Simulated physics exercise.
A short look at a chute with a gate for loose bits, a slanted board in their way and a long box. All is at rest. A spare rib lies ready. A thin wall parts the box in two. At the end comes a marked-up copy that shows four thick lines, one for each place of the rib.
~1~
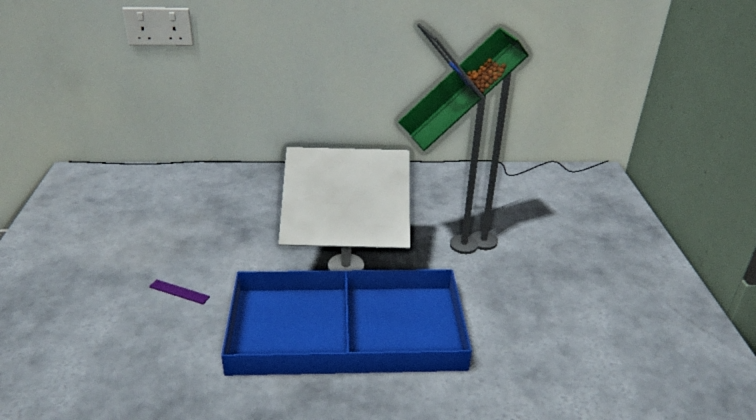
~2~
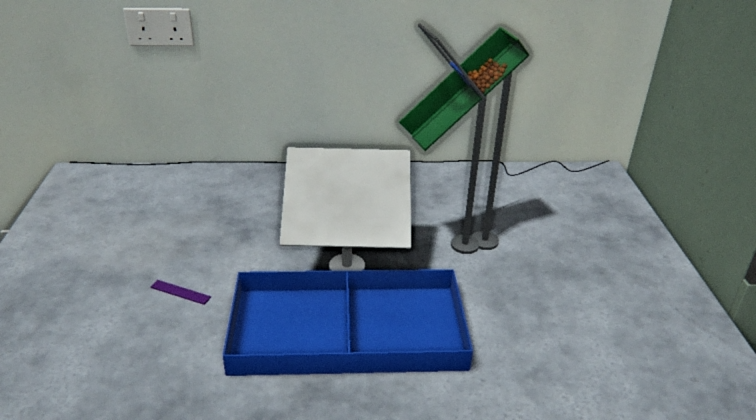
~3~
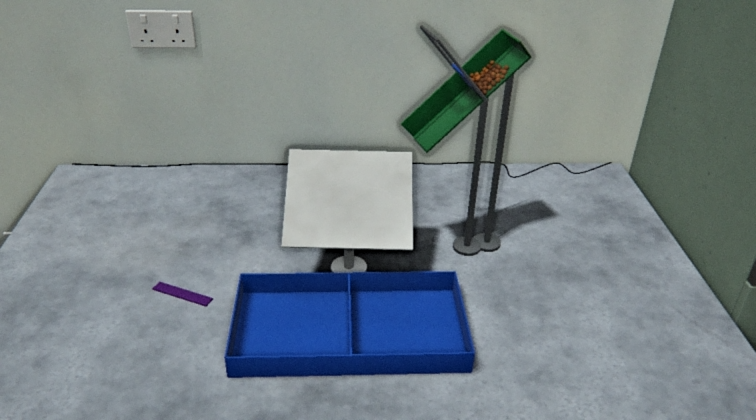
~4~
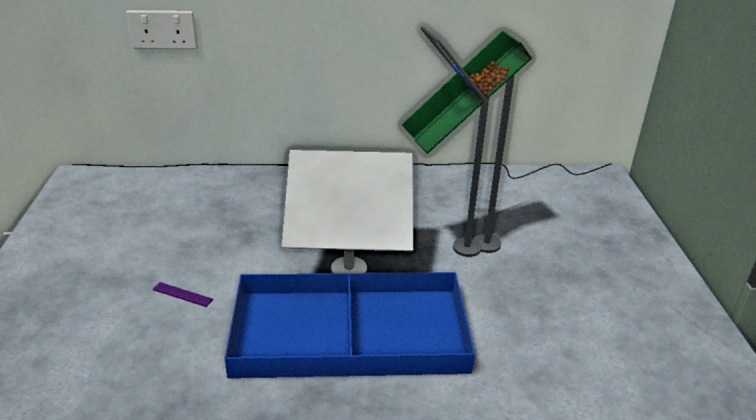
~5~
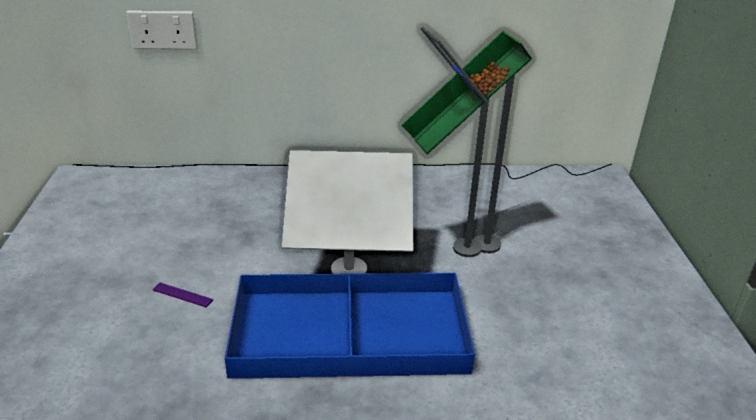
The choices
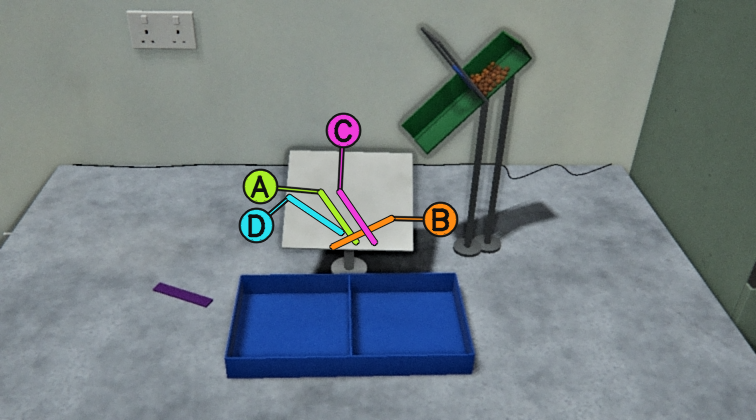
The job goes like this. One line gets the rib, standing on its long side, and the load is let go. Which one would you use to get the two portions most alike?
Go for D.
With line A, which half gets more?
Right.
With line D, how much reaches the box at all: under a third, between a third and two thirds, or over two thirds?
Over two thirds.
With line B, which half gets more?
Left.
On the marked copy, line A from (320, 192) to (356, 241); line B from (391, 218) to (332, 246); line C from (339, 191) to (374, 242); line D from (289, 197) to (341, 232).
If A is chosen, of what is caught, none in the left half, all in the right.
If B is chosen, of what is caught, all in the left half, none in the right.
If C is chosen, of what is caught, a stray few in the left half, nearly all in the right.
If D is chosen, of what is caught, about half in the left half, about half in the right.
